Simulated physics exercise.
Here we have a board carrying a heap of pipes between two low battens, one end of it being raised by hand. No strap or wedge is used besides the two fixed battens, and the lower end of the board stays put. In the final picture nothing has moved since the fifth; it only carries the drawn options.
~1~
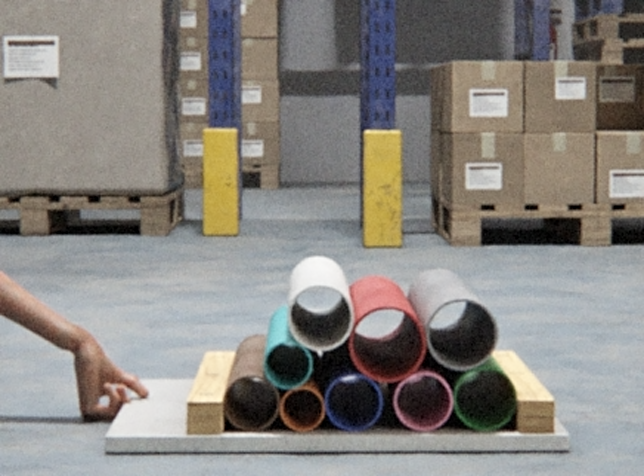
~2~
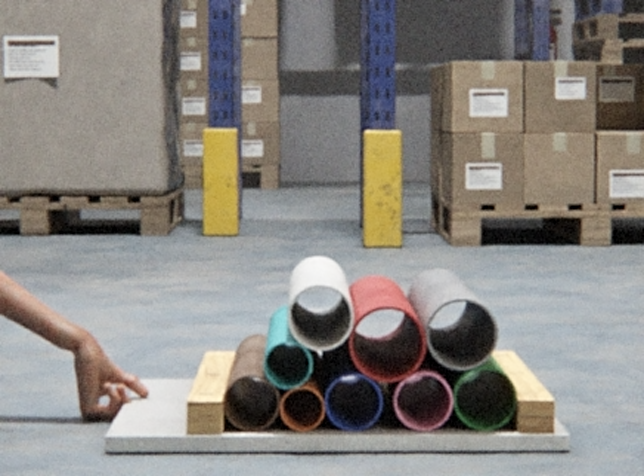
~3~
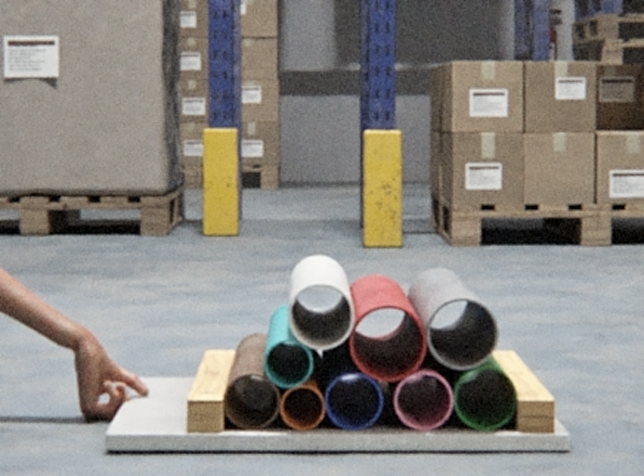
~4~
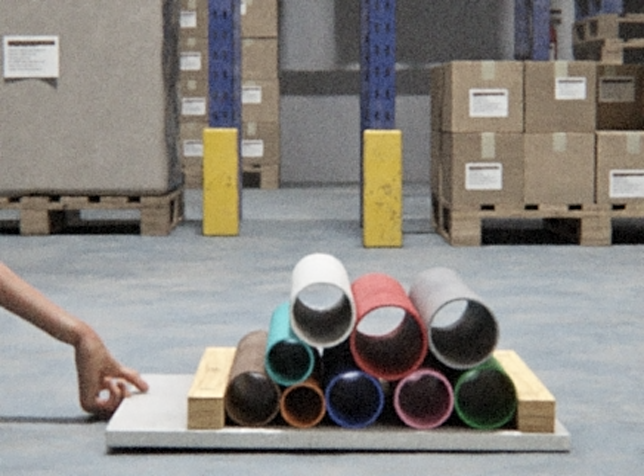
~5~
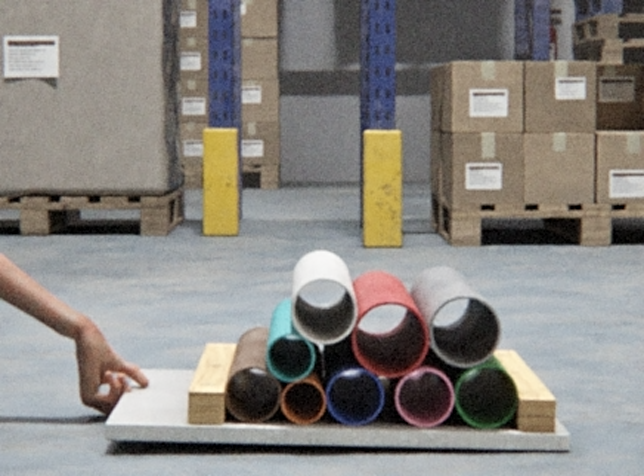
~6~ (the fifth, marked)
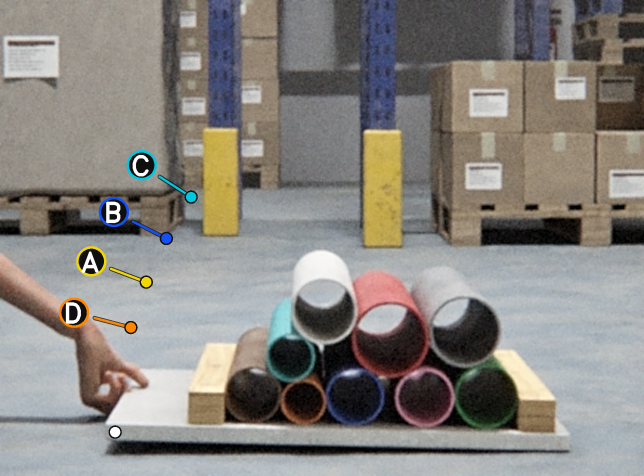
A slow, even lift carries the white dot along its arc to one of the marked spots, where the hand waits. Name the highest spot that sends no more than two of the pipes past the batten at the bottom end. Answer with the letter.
Up to D.
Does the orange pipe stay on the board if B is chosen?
Yes.
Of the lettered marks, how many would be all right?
One of the four.
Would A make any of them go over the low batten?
At A: Yes.
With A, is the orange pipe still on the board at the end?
Yes.
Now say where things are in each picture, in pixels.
The first picture shows orange pipe (302, 408); blue pipe (353, 402); pink pipe (424, 401).
The second picture shows pink pipe (424, 401); green pipe (485, 398).
The third picture shows board (335, 396); red pipe (388, 343).
The fourth picture shows board (335, 394); brown pipe (252, 399); orange pipe (303, 405).
The fifth picture shows board (335, 391); brown pipe (253, 395); orange pipe (304, 401).
On the copy, A at (146, 282); B at (166, 238); C at (191, 197); D at (131, 328); the white dot at (115, 432).
On D. First, board at 12°.
Then, board at 15°.
Finally, board at 15°, none over the low batten.
By contrast, A three over the low batten (red, grey, white); B four over the low batten (turquoise, red, grey, white); C four over the low batten (turquoise, red, grey, white).
